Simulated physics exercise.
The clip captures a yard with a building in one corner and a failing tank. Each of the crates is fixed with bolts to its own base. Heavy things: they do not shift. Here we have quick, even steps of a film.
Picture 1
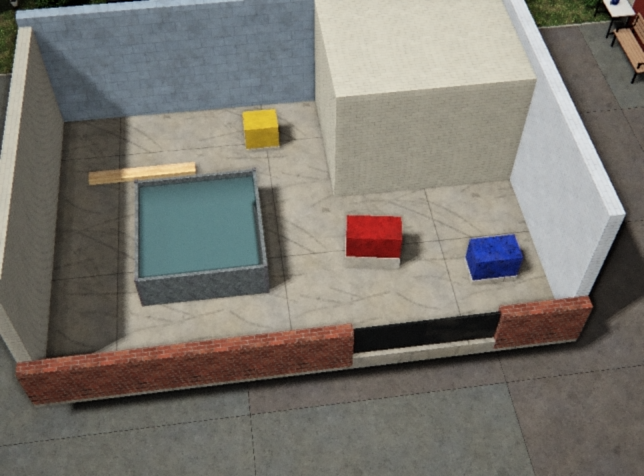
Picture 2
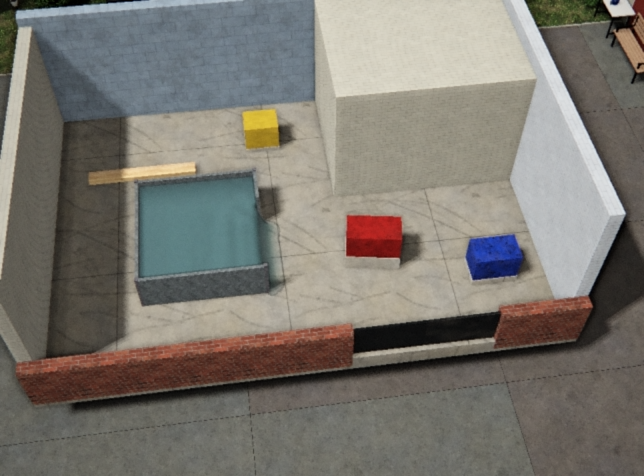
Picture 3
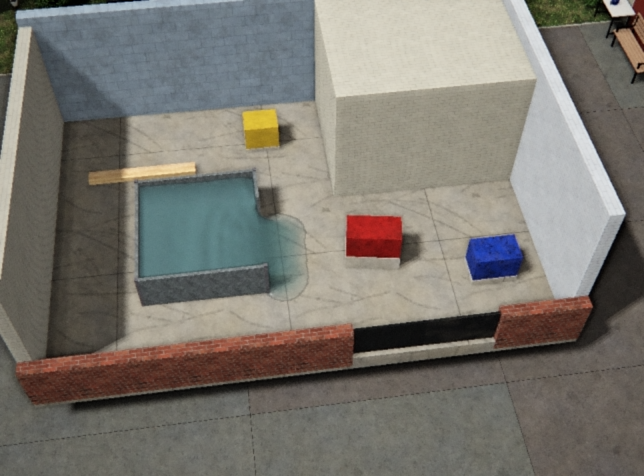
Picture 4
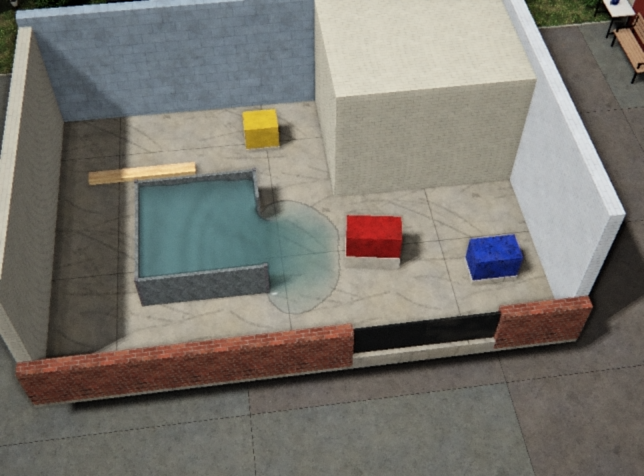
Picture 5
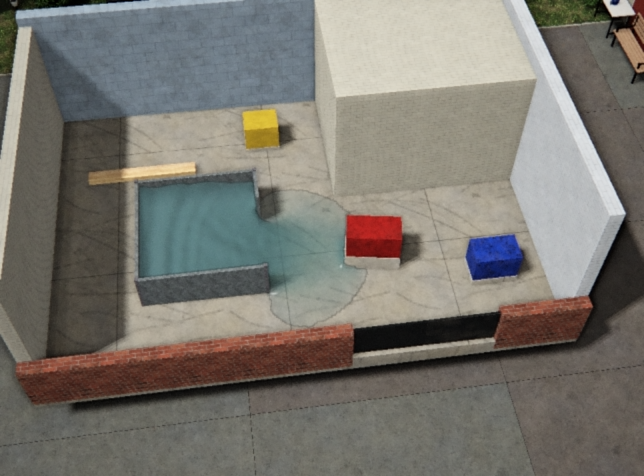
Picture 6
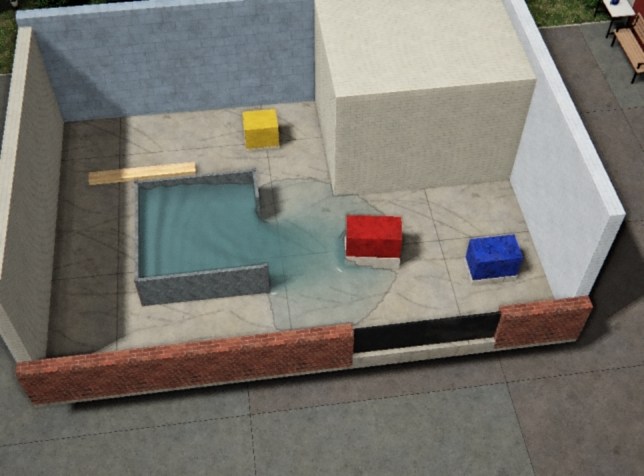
A walled yard holds a tank whose right side opens, and water spreads around a red block.
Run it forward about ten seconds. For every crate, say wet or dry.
In the end the blue crate is left wet. The red crate is left wet. The yellow crate is left wet.
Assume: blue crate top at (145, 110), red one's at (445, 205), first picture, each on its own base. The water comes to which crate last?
From the scene, I'd name the blue one.
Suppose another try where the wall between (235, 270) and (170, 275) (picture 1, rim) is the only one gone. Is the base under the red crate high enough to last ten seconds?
One at a time, the red crate is still clear.
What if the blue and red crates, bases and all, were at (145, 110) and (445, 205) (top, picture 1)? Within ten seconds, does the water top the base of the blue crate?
The blue crate simply stays high and dry.
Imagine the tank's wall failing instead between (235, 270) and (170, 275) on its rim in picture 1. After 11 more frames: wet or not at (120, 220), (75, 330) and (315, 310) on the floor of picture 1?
Place one: Spared by the leak. Place two: Reached by the flood. Place three: Reached by the flood.
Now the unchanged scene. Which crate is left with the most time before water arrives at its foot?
Result - the one in yellow.
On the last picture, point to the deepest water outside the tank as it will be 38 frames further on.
About (406, 255).
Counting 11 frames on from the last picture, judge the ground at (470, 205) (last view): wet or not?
That point would be inundated.
A moment on, water covers 30 % of the floor; the blue crate water round its plinth, the red crate water round its plinth, the yellow crate not reached.
Next, water covers 40 % of the floor; the blue crate water round its plinth, the red crate water round its plinth, the yellow crate water round its plinth.
Then, water covers 50 % of the floor; the blue crate water round its plinth, the red crate water round its plinth, the yellow crate water round its plinth.
Later, water covers 65 % of the floor; the blue crate water round its plinth, the red crate water round its plinth, the yellow crate water round its plinth.
In the end, water covers 90 % of the floor; the blue crate was topped, the red crate was topped, the yellow crate was topped.
